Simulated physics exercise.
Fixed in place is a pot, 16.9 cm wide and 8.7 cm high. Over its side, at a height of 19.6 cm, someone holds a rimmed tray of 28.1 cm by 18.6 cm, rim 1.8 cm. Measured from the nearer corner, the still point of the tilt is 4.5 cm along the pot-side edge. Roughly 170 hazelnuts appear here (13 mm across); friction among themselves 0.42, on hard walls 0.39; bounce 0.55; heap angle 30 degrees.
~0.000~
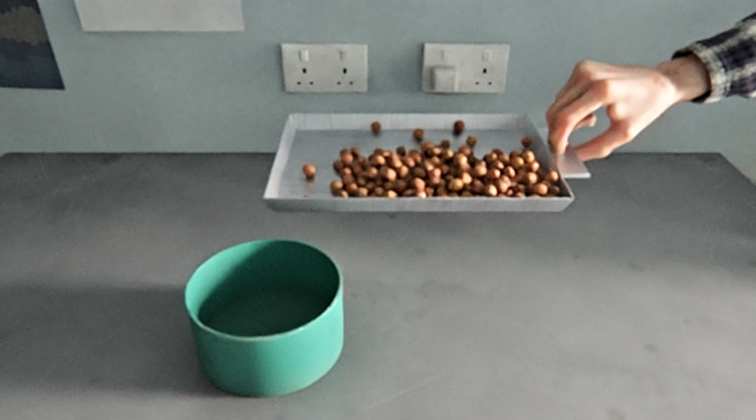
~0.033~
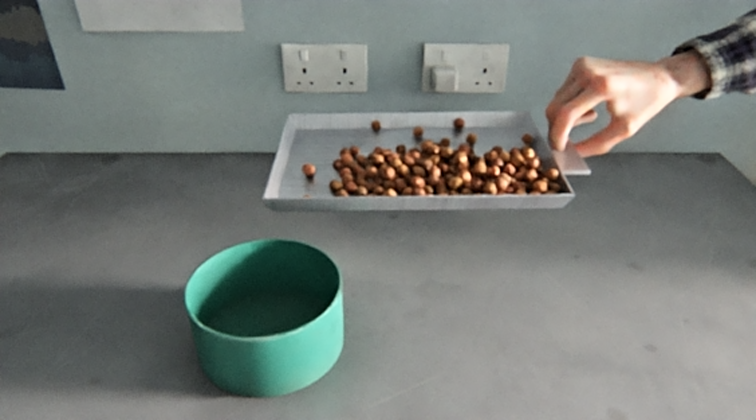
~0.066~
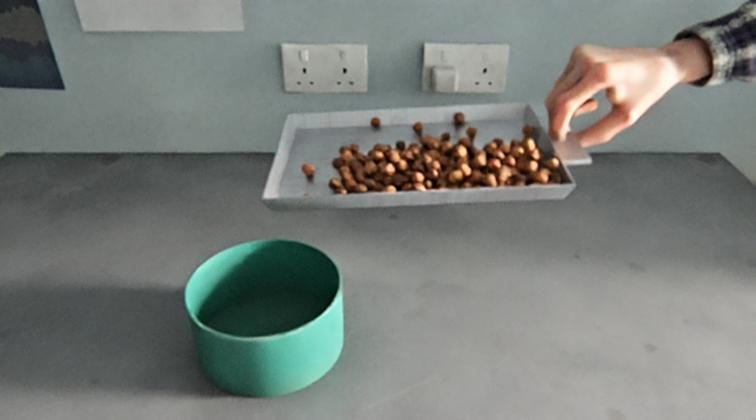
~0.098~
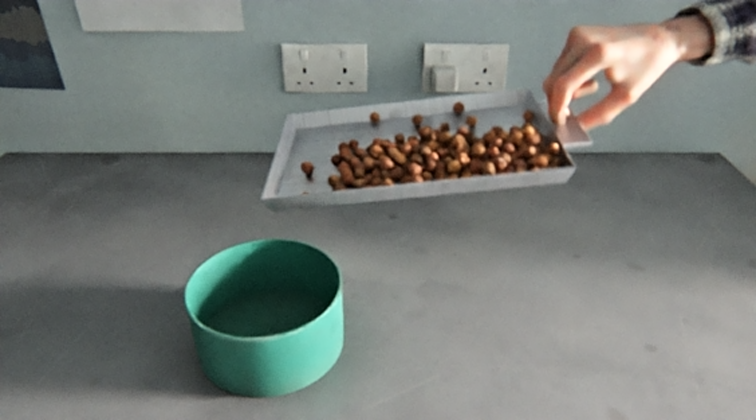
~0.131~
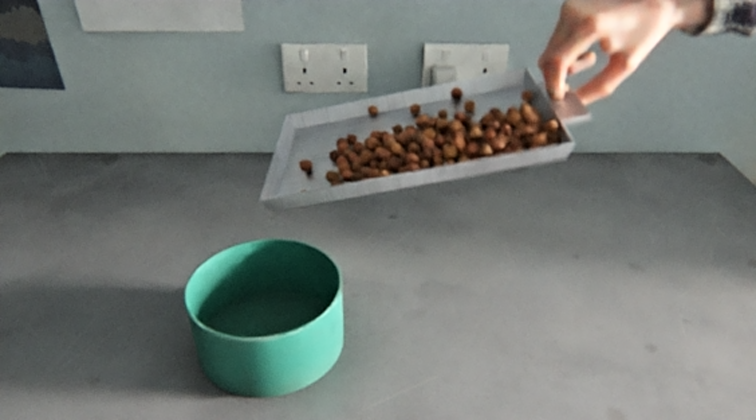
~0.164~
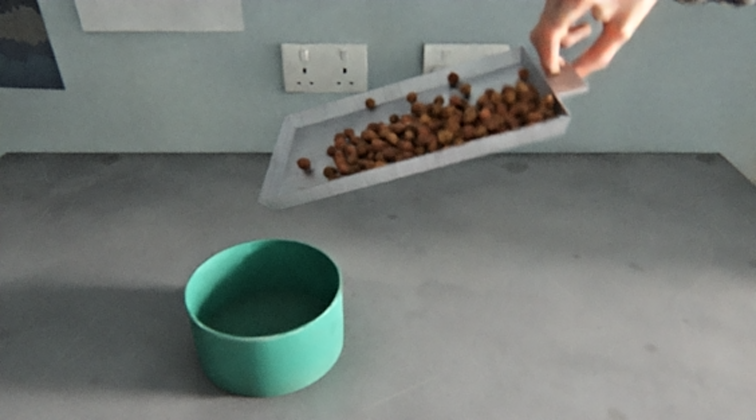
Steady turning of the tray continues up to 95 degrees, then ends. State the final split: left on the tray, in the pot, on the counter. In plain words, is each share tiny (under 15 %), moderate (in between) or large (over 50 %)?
Left on the tray: Tiny; pot: Moderate; counter: Large.
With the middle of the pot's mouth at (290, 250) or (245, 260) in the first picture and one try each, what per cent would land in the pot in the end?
Close to 20 in a hundred, then close to 70 in a hundred.
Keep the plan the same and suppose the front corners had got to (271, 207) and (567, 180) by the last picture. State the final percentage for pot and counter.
Split: Pot = 40, counter = 60.
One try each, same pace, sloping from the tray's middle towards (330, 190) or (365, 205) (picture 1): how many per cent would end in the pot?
That would be close to 70 per cent and then close to 50 per cent.
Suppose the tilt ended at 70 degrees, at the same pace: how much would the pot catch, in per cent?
About 25 in a hundred would end up in the pot.
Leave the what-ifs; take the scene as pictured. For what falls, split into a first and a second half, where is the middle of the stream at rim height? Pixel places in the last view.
The first half passes near (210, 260) and the second half near (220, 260).
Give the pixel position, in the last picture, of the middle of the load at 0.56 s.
Load centre est.: (246, 174) px.
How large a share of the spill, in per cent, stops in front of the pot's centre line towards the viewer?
Share: Roughly 20 %.
Then, at 0.40 s, tilt 57 degrees; the tray holds 100 %, the pot 0 %.
Then, at 0.56 s, tilt 83 degrees; the tray holds 70 %, the pot 0 %.
After 0.84 s, tilt 95 degrees; the tray holds 0 %, the pot 35 %.
In the end, at 1.8 s, tray 0 %, pot 35 %, counter 65 %.
